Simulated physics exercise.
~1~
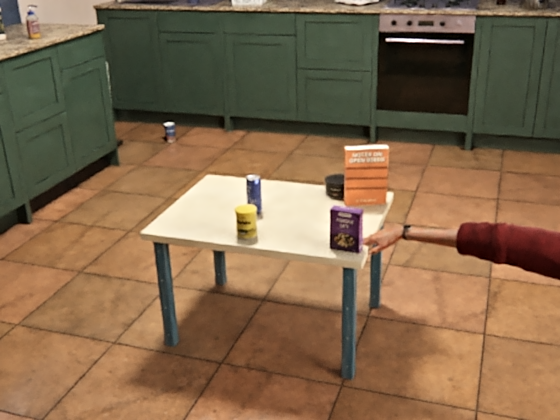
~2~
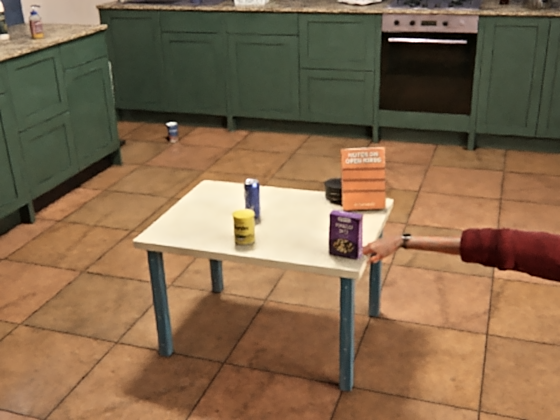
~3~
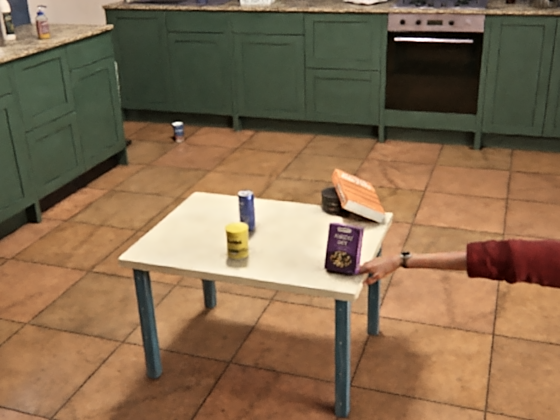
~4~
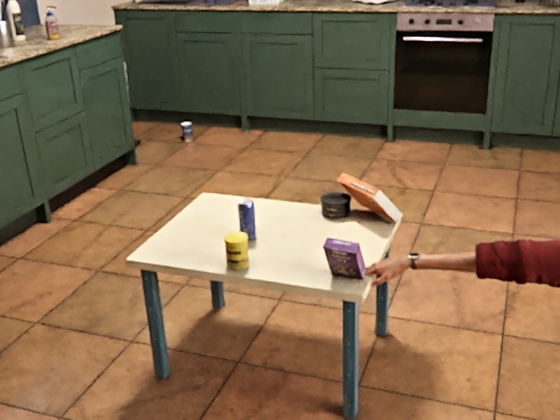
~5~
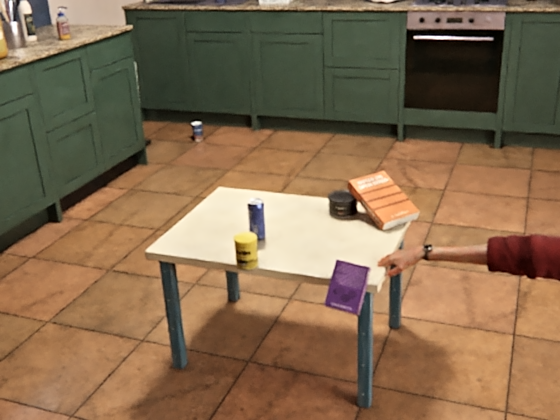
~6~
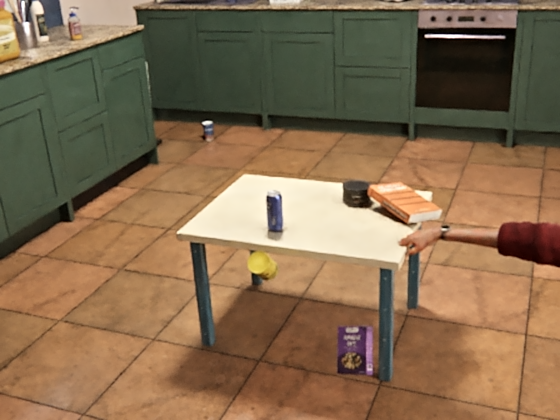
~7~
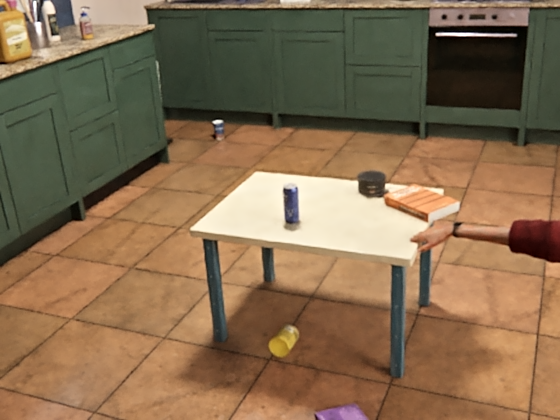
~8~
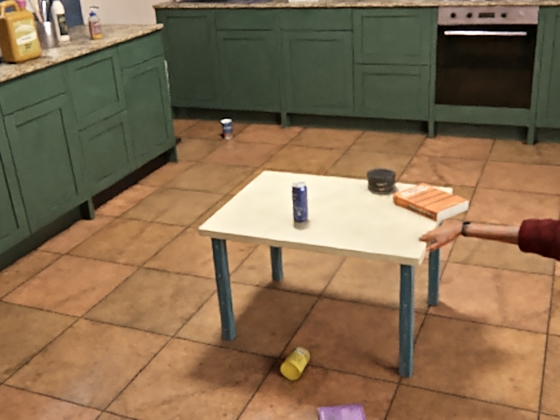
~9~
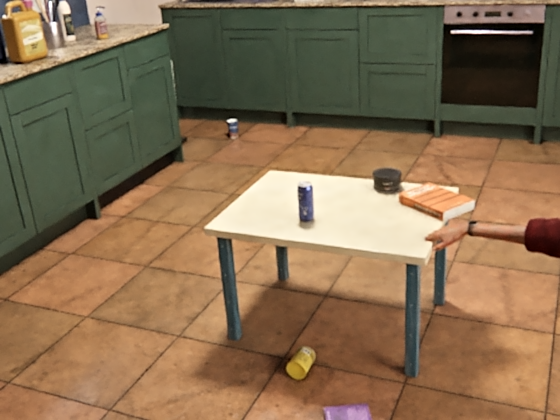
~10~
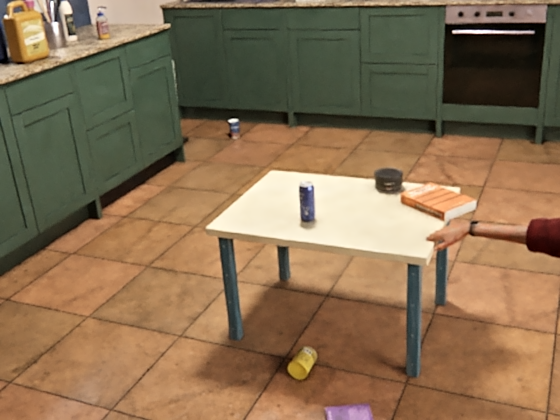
Table jolted by a hand, toppling an orange book on top and dropping a purple packet and yellow tin to the floor.
